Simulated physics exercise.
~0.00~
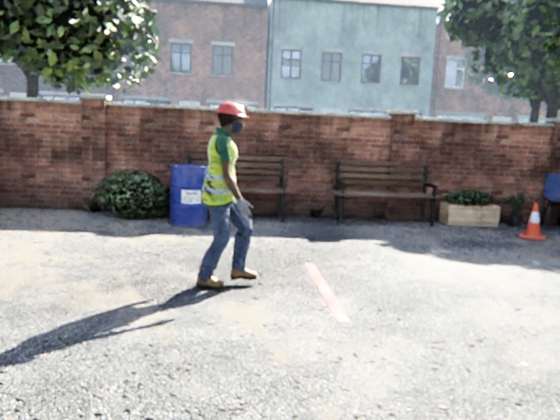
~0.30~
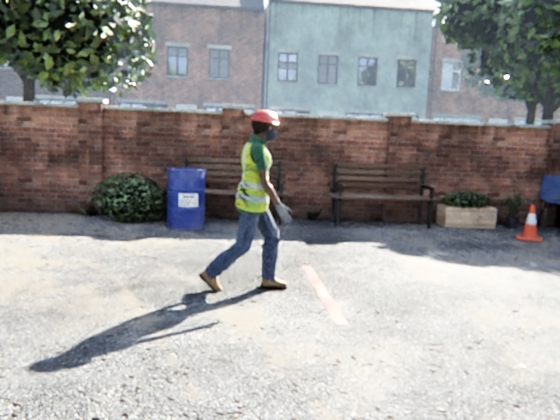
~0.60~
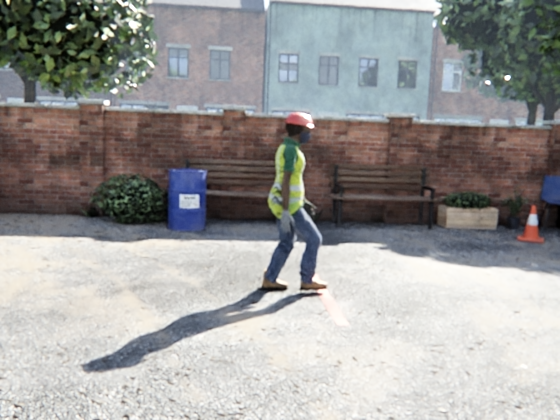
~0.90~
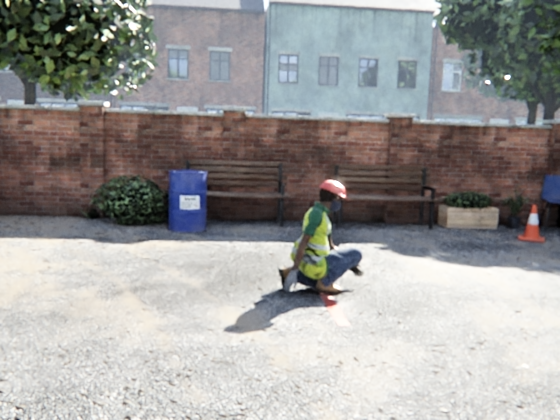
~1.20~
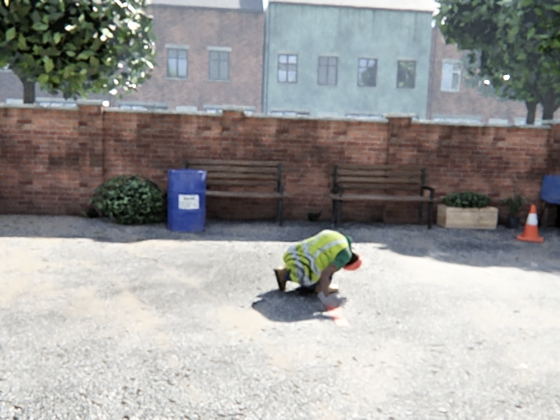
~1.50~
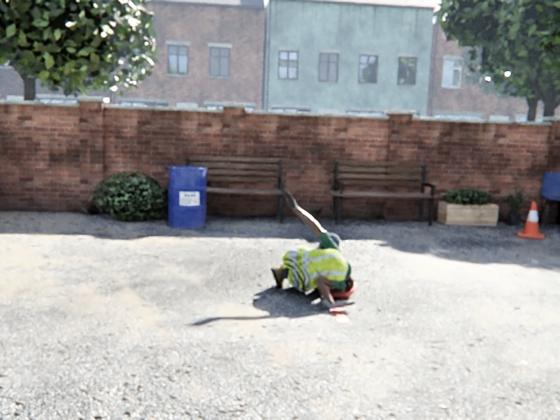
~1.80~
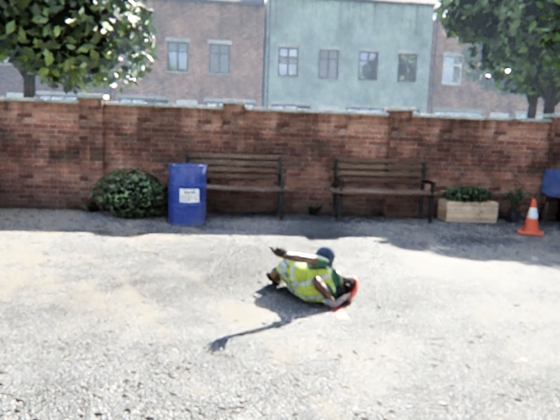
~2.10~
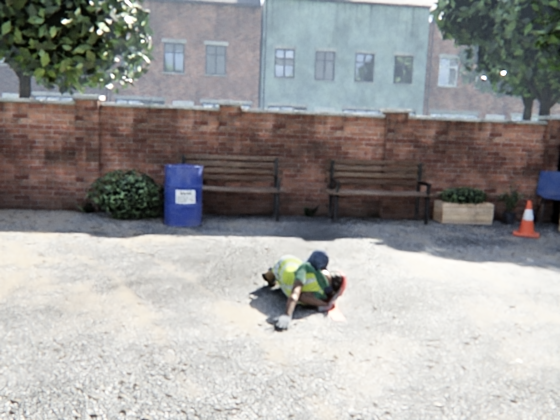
Worker in red helmet and yellow vest walking right across a sunlit yard, then crumpling to the ground short of red tape.
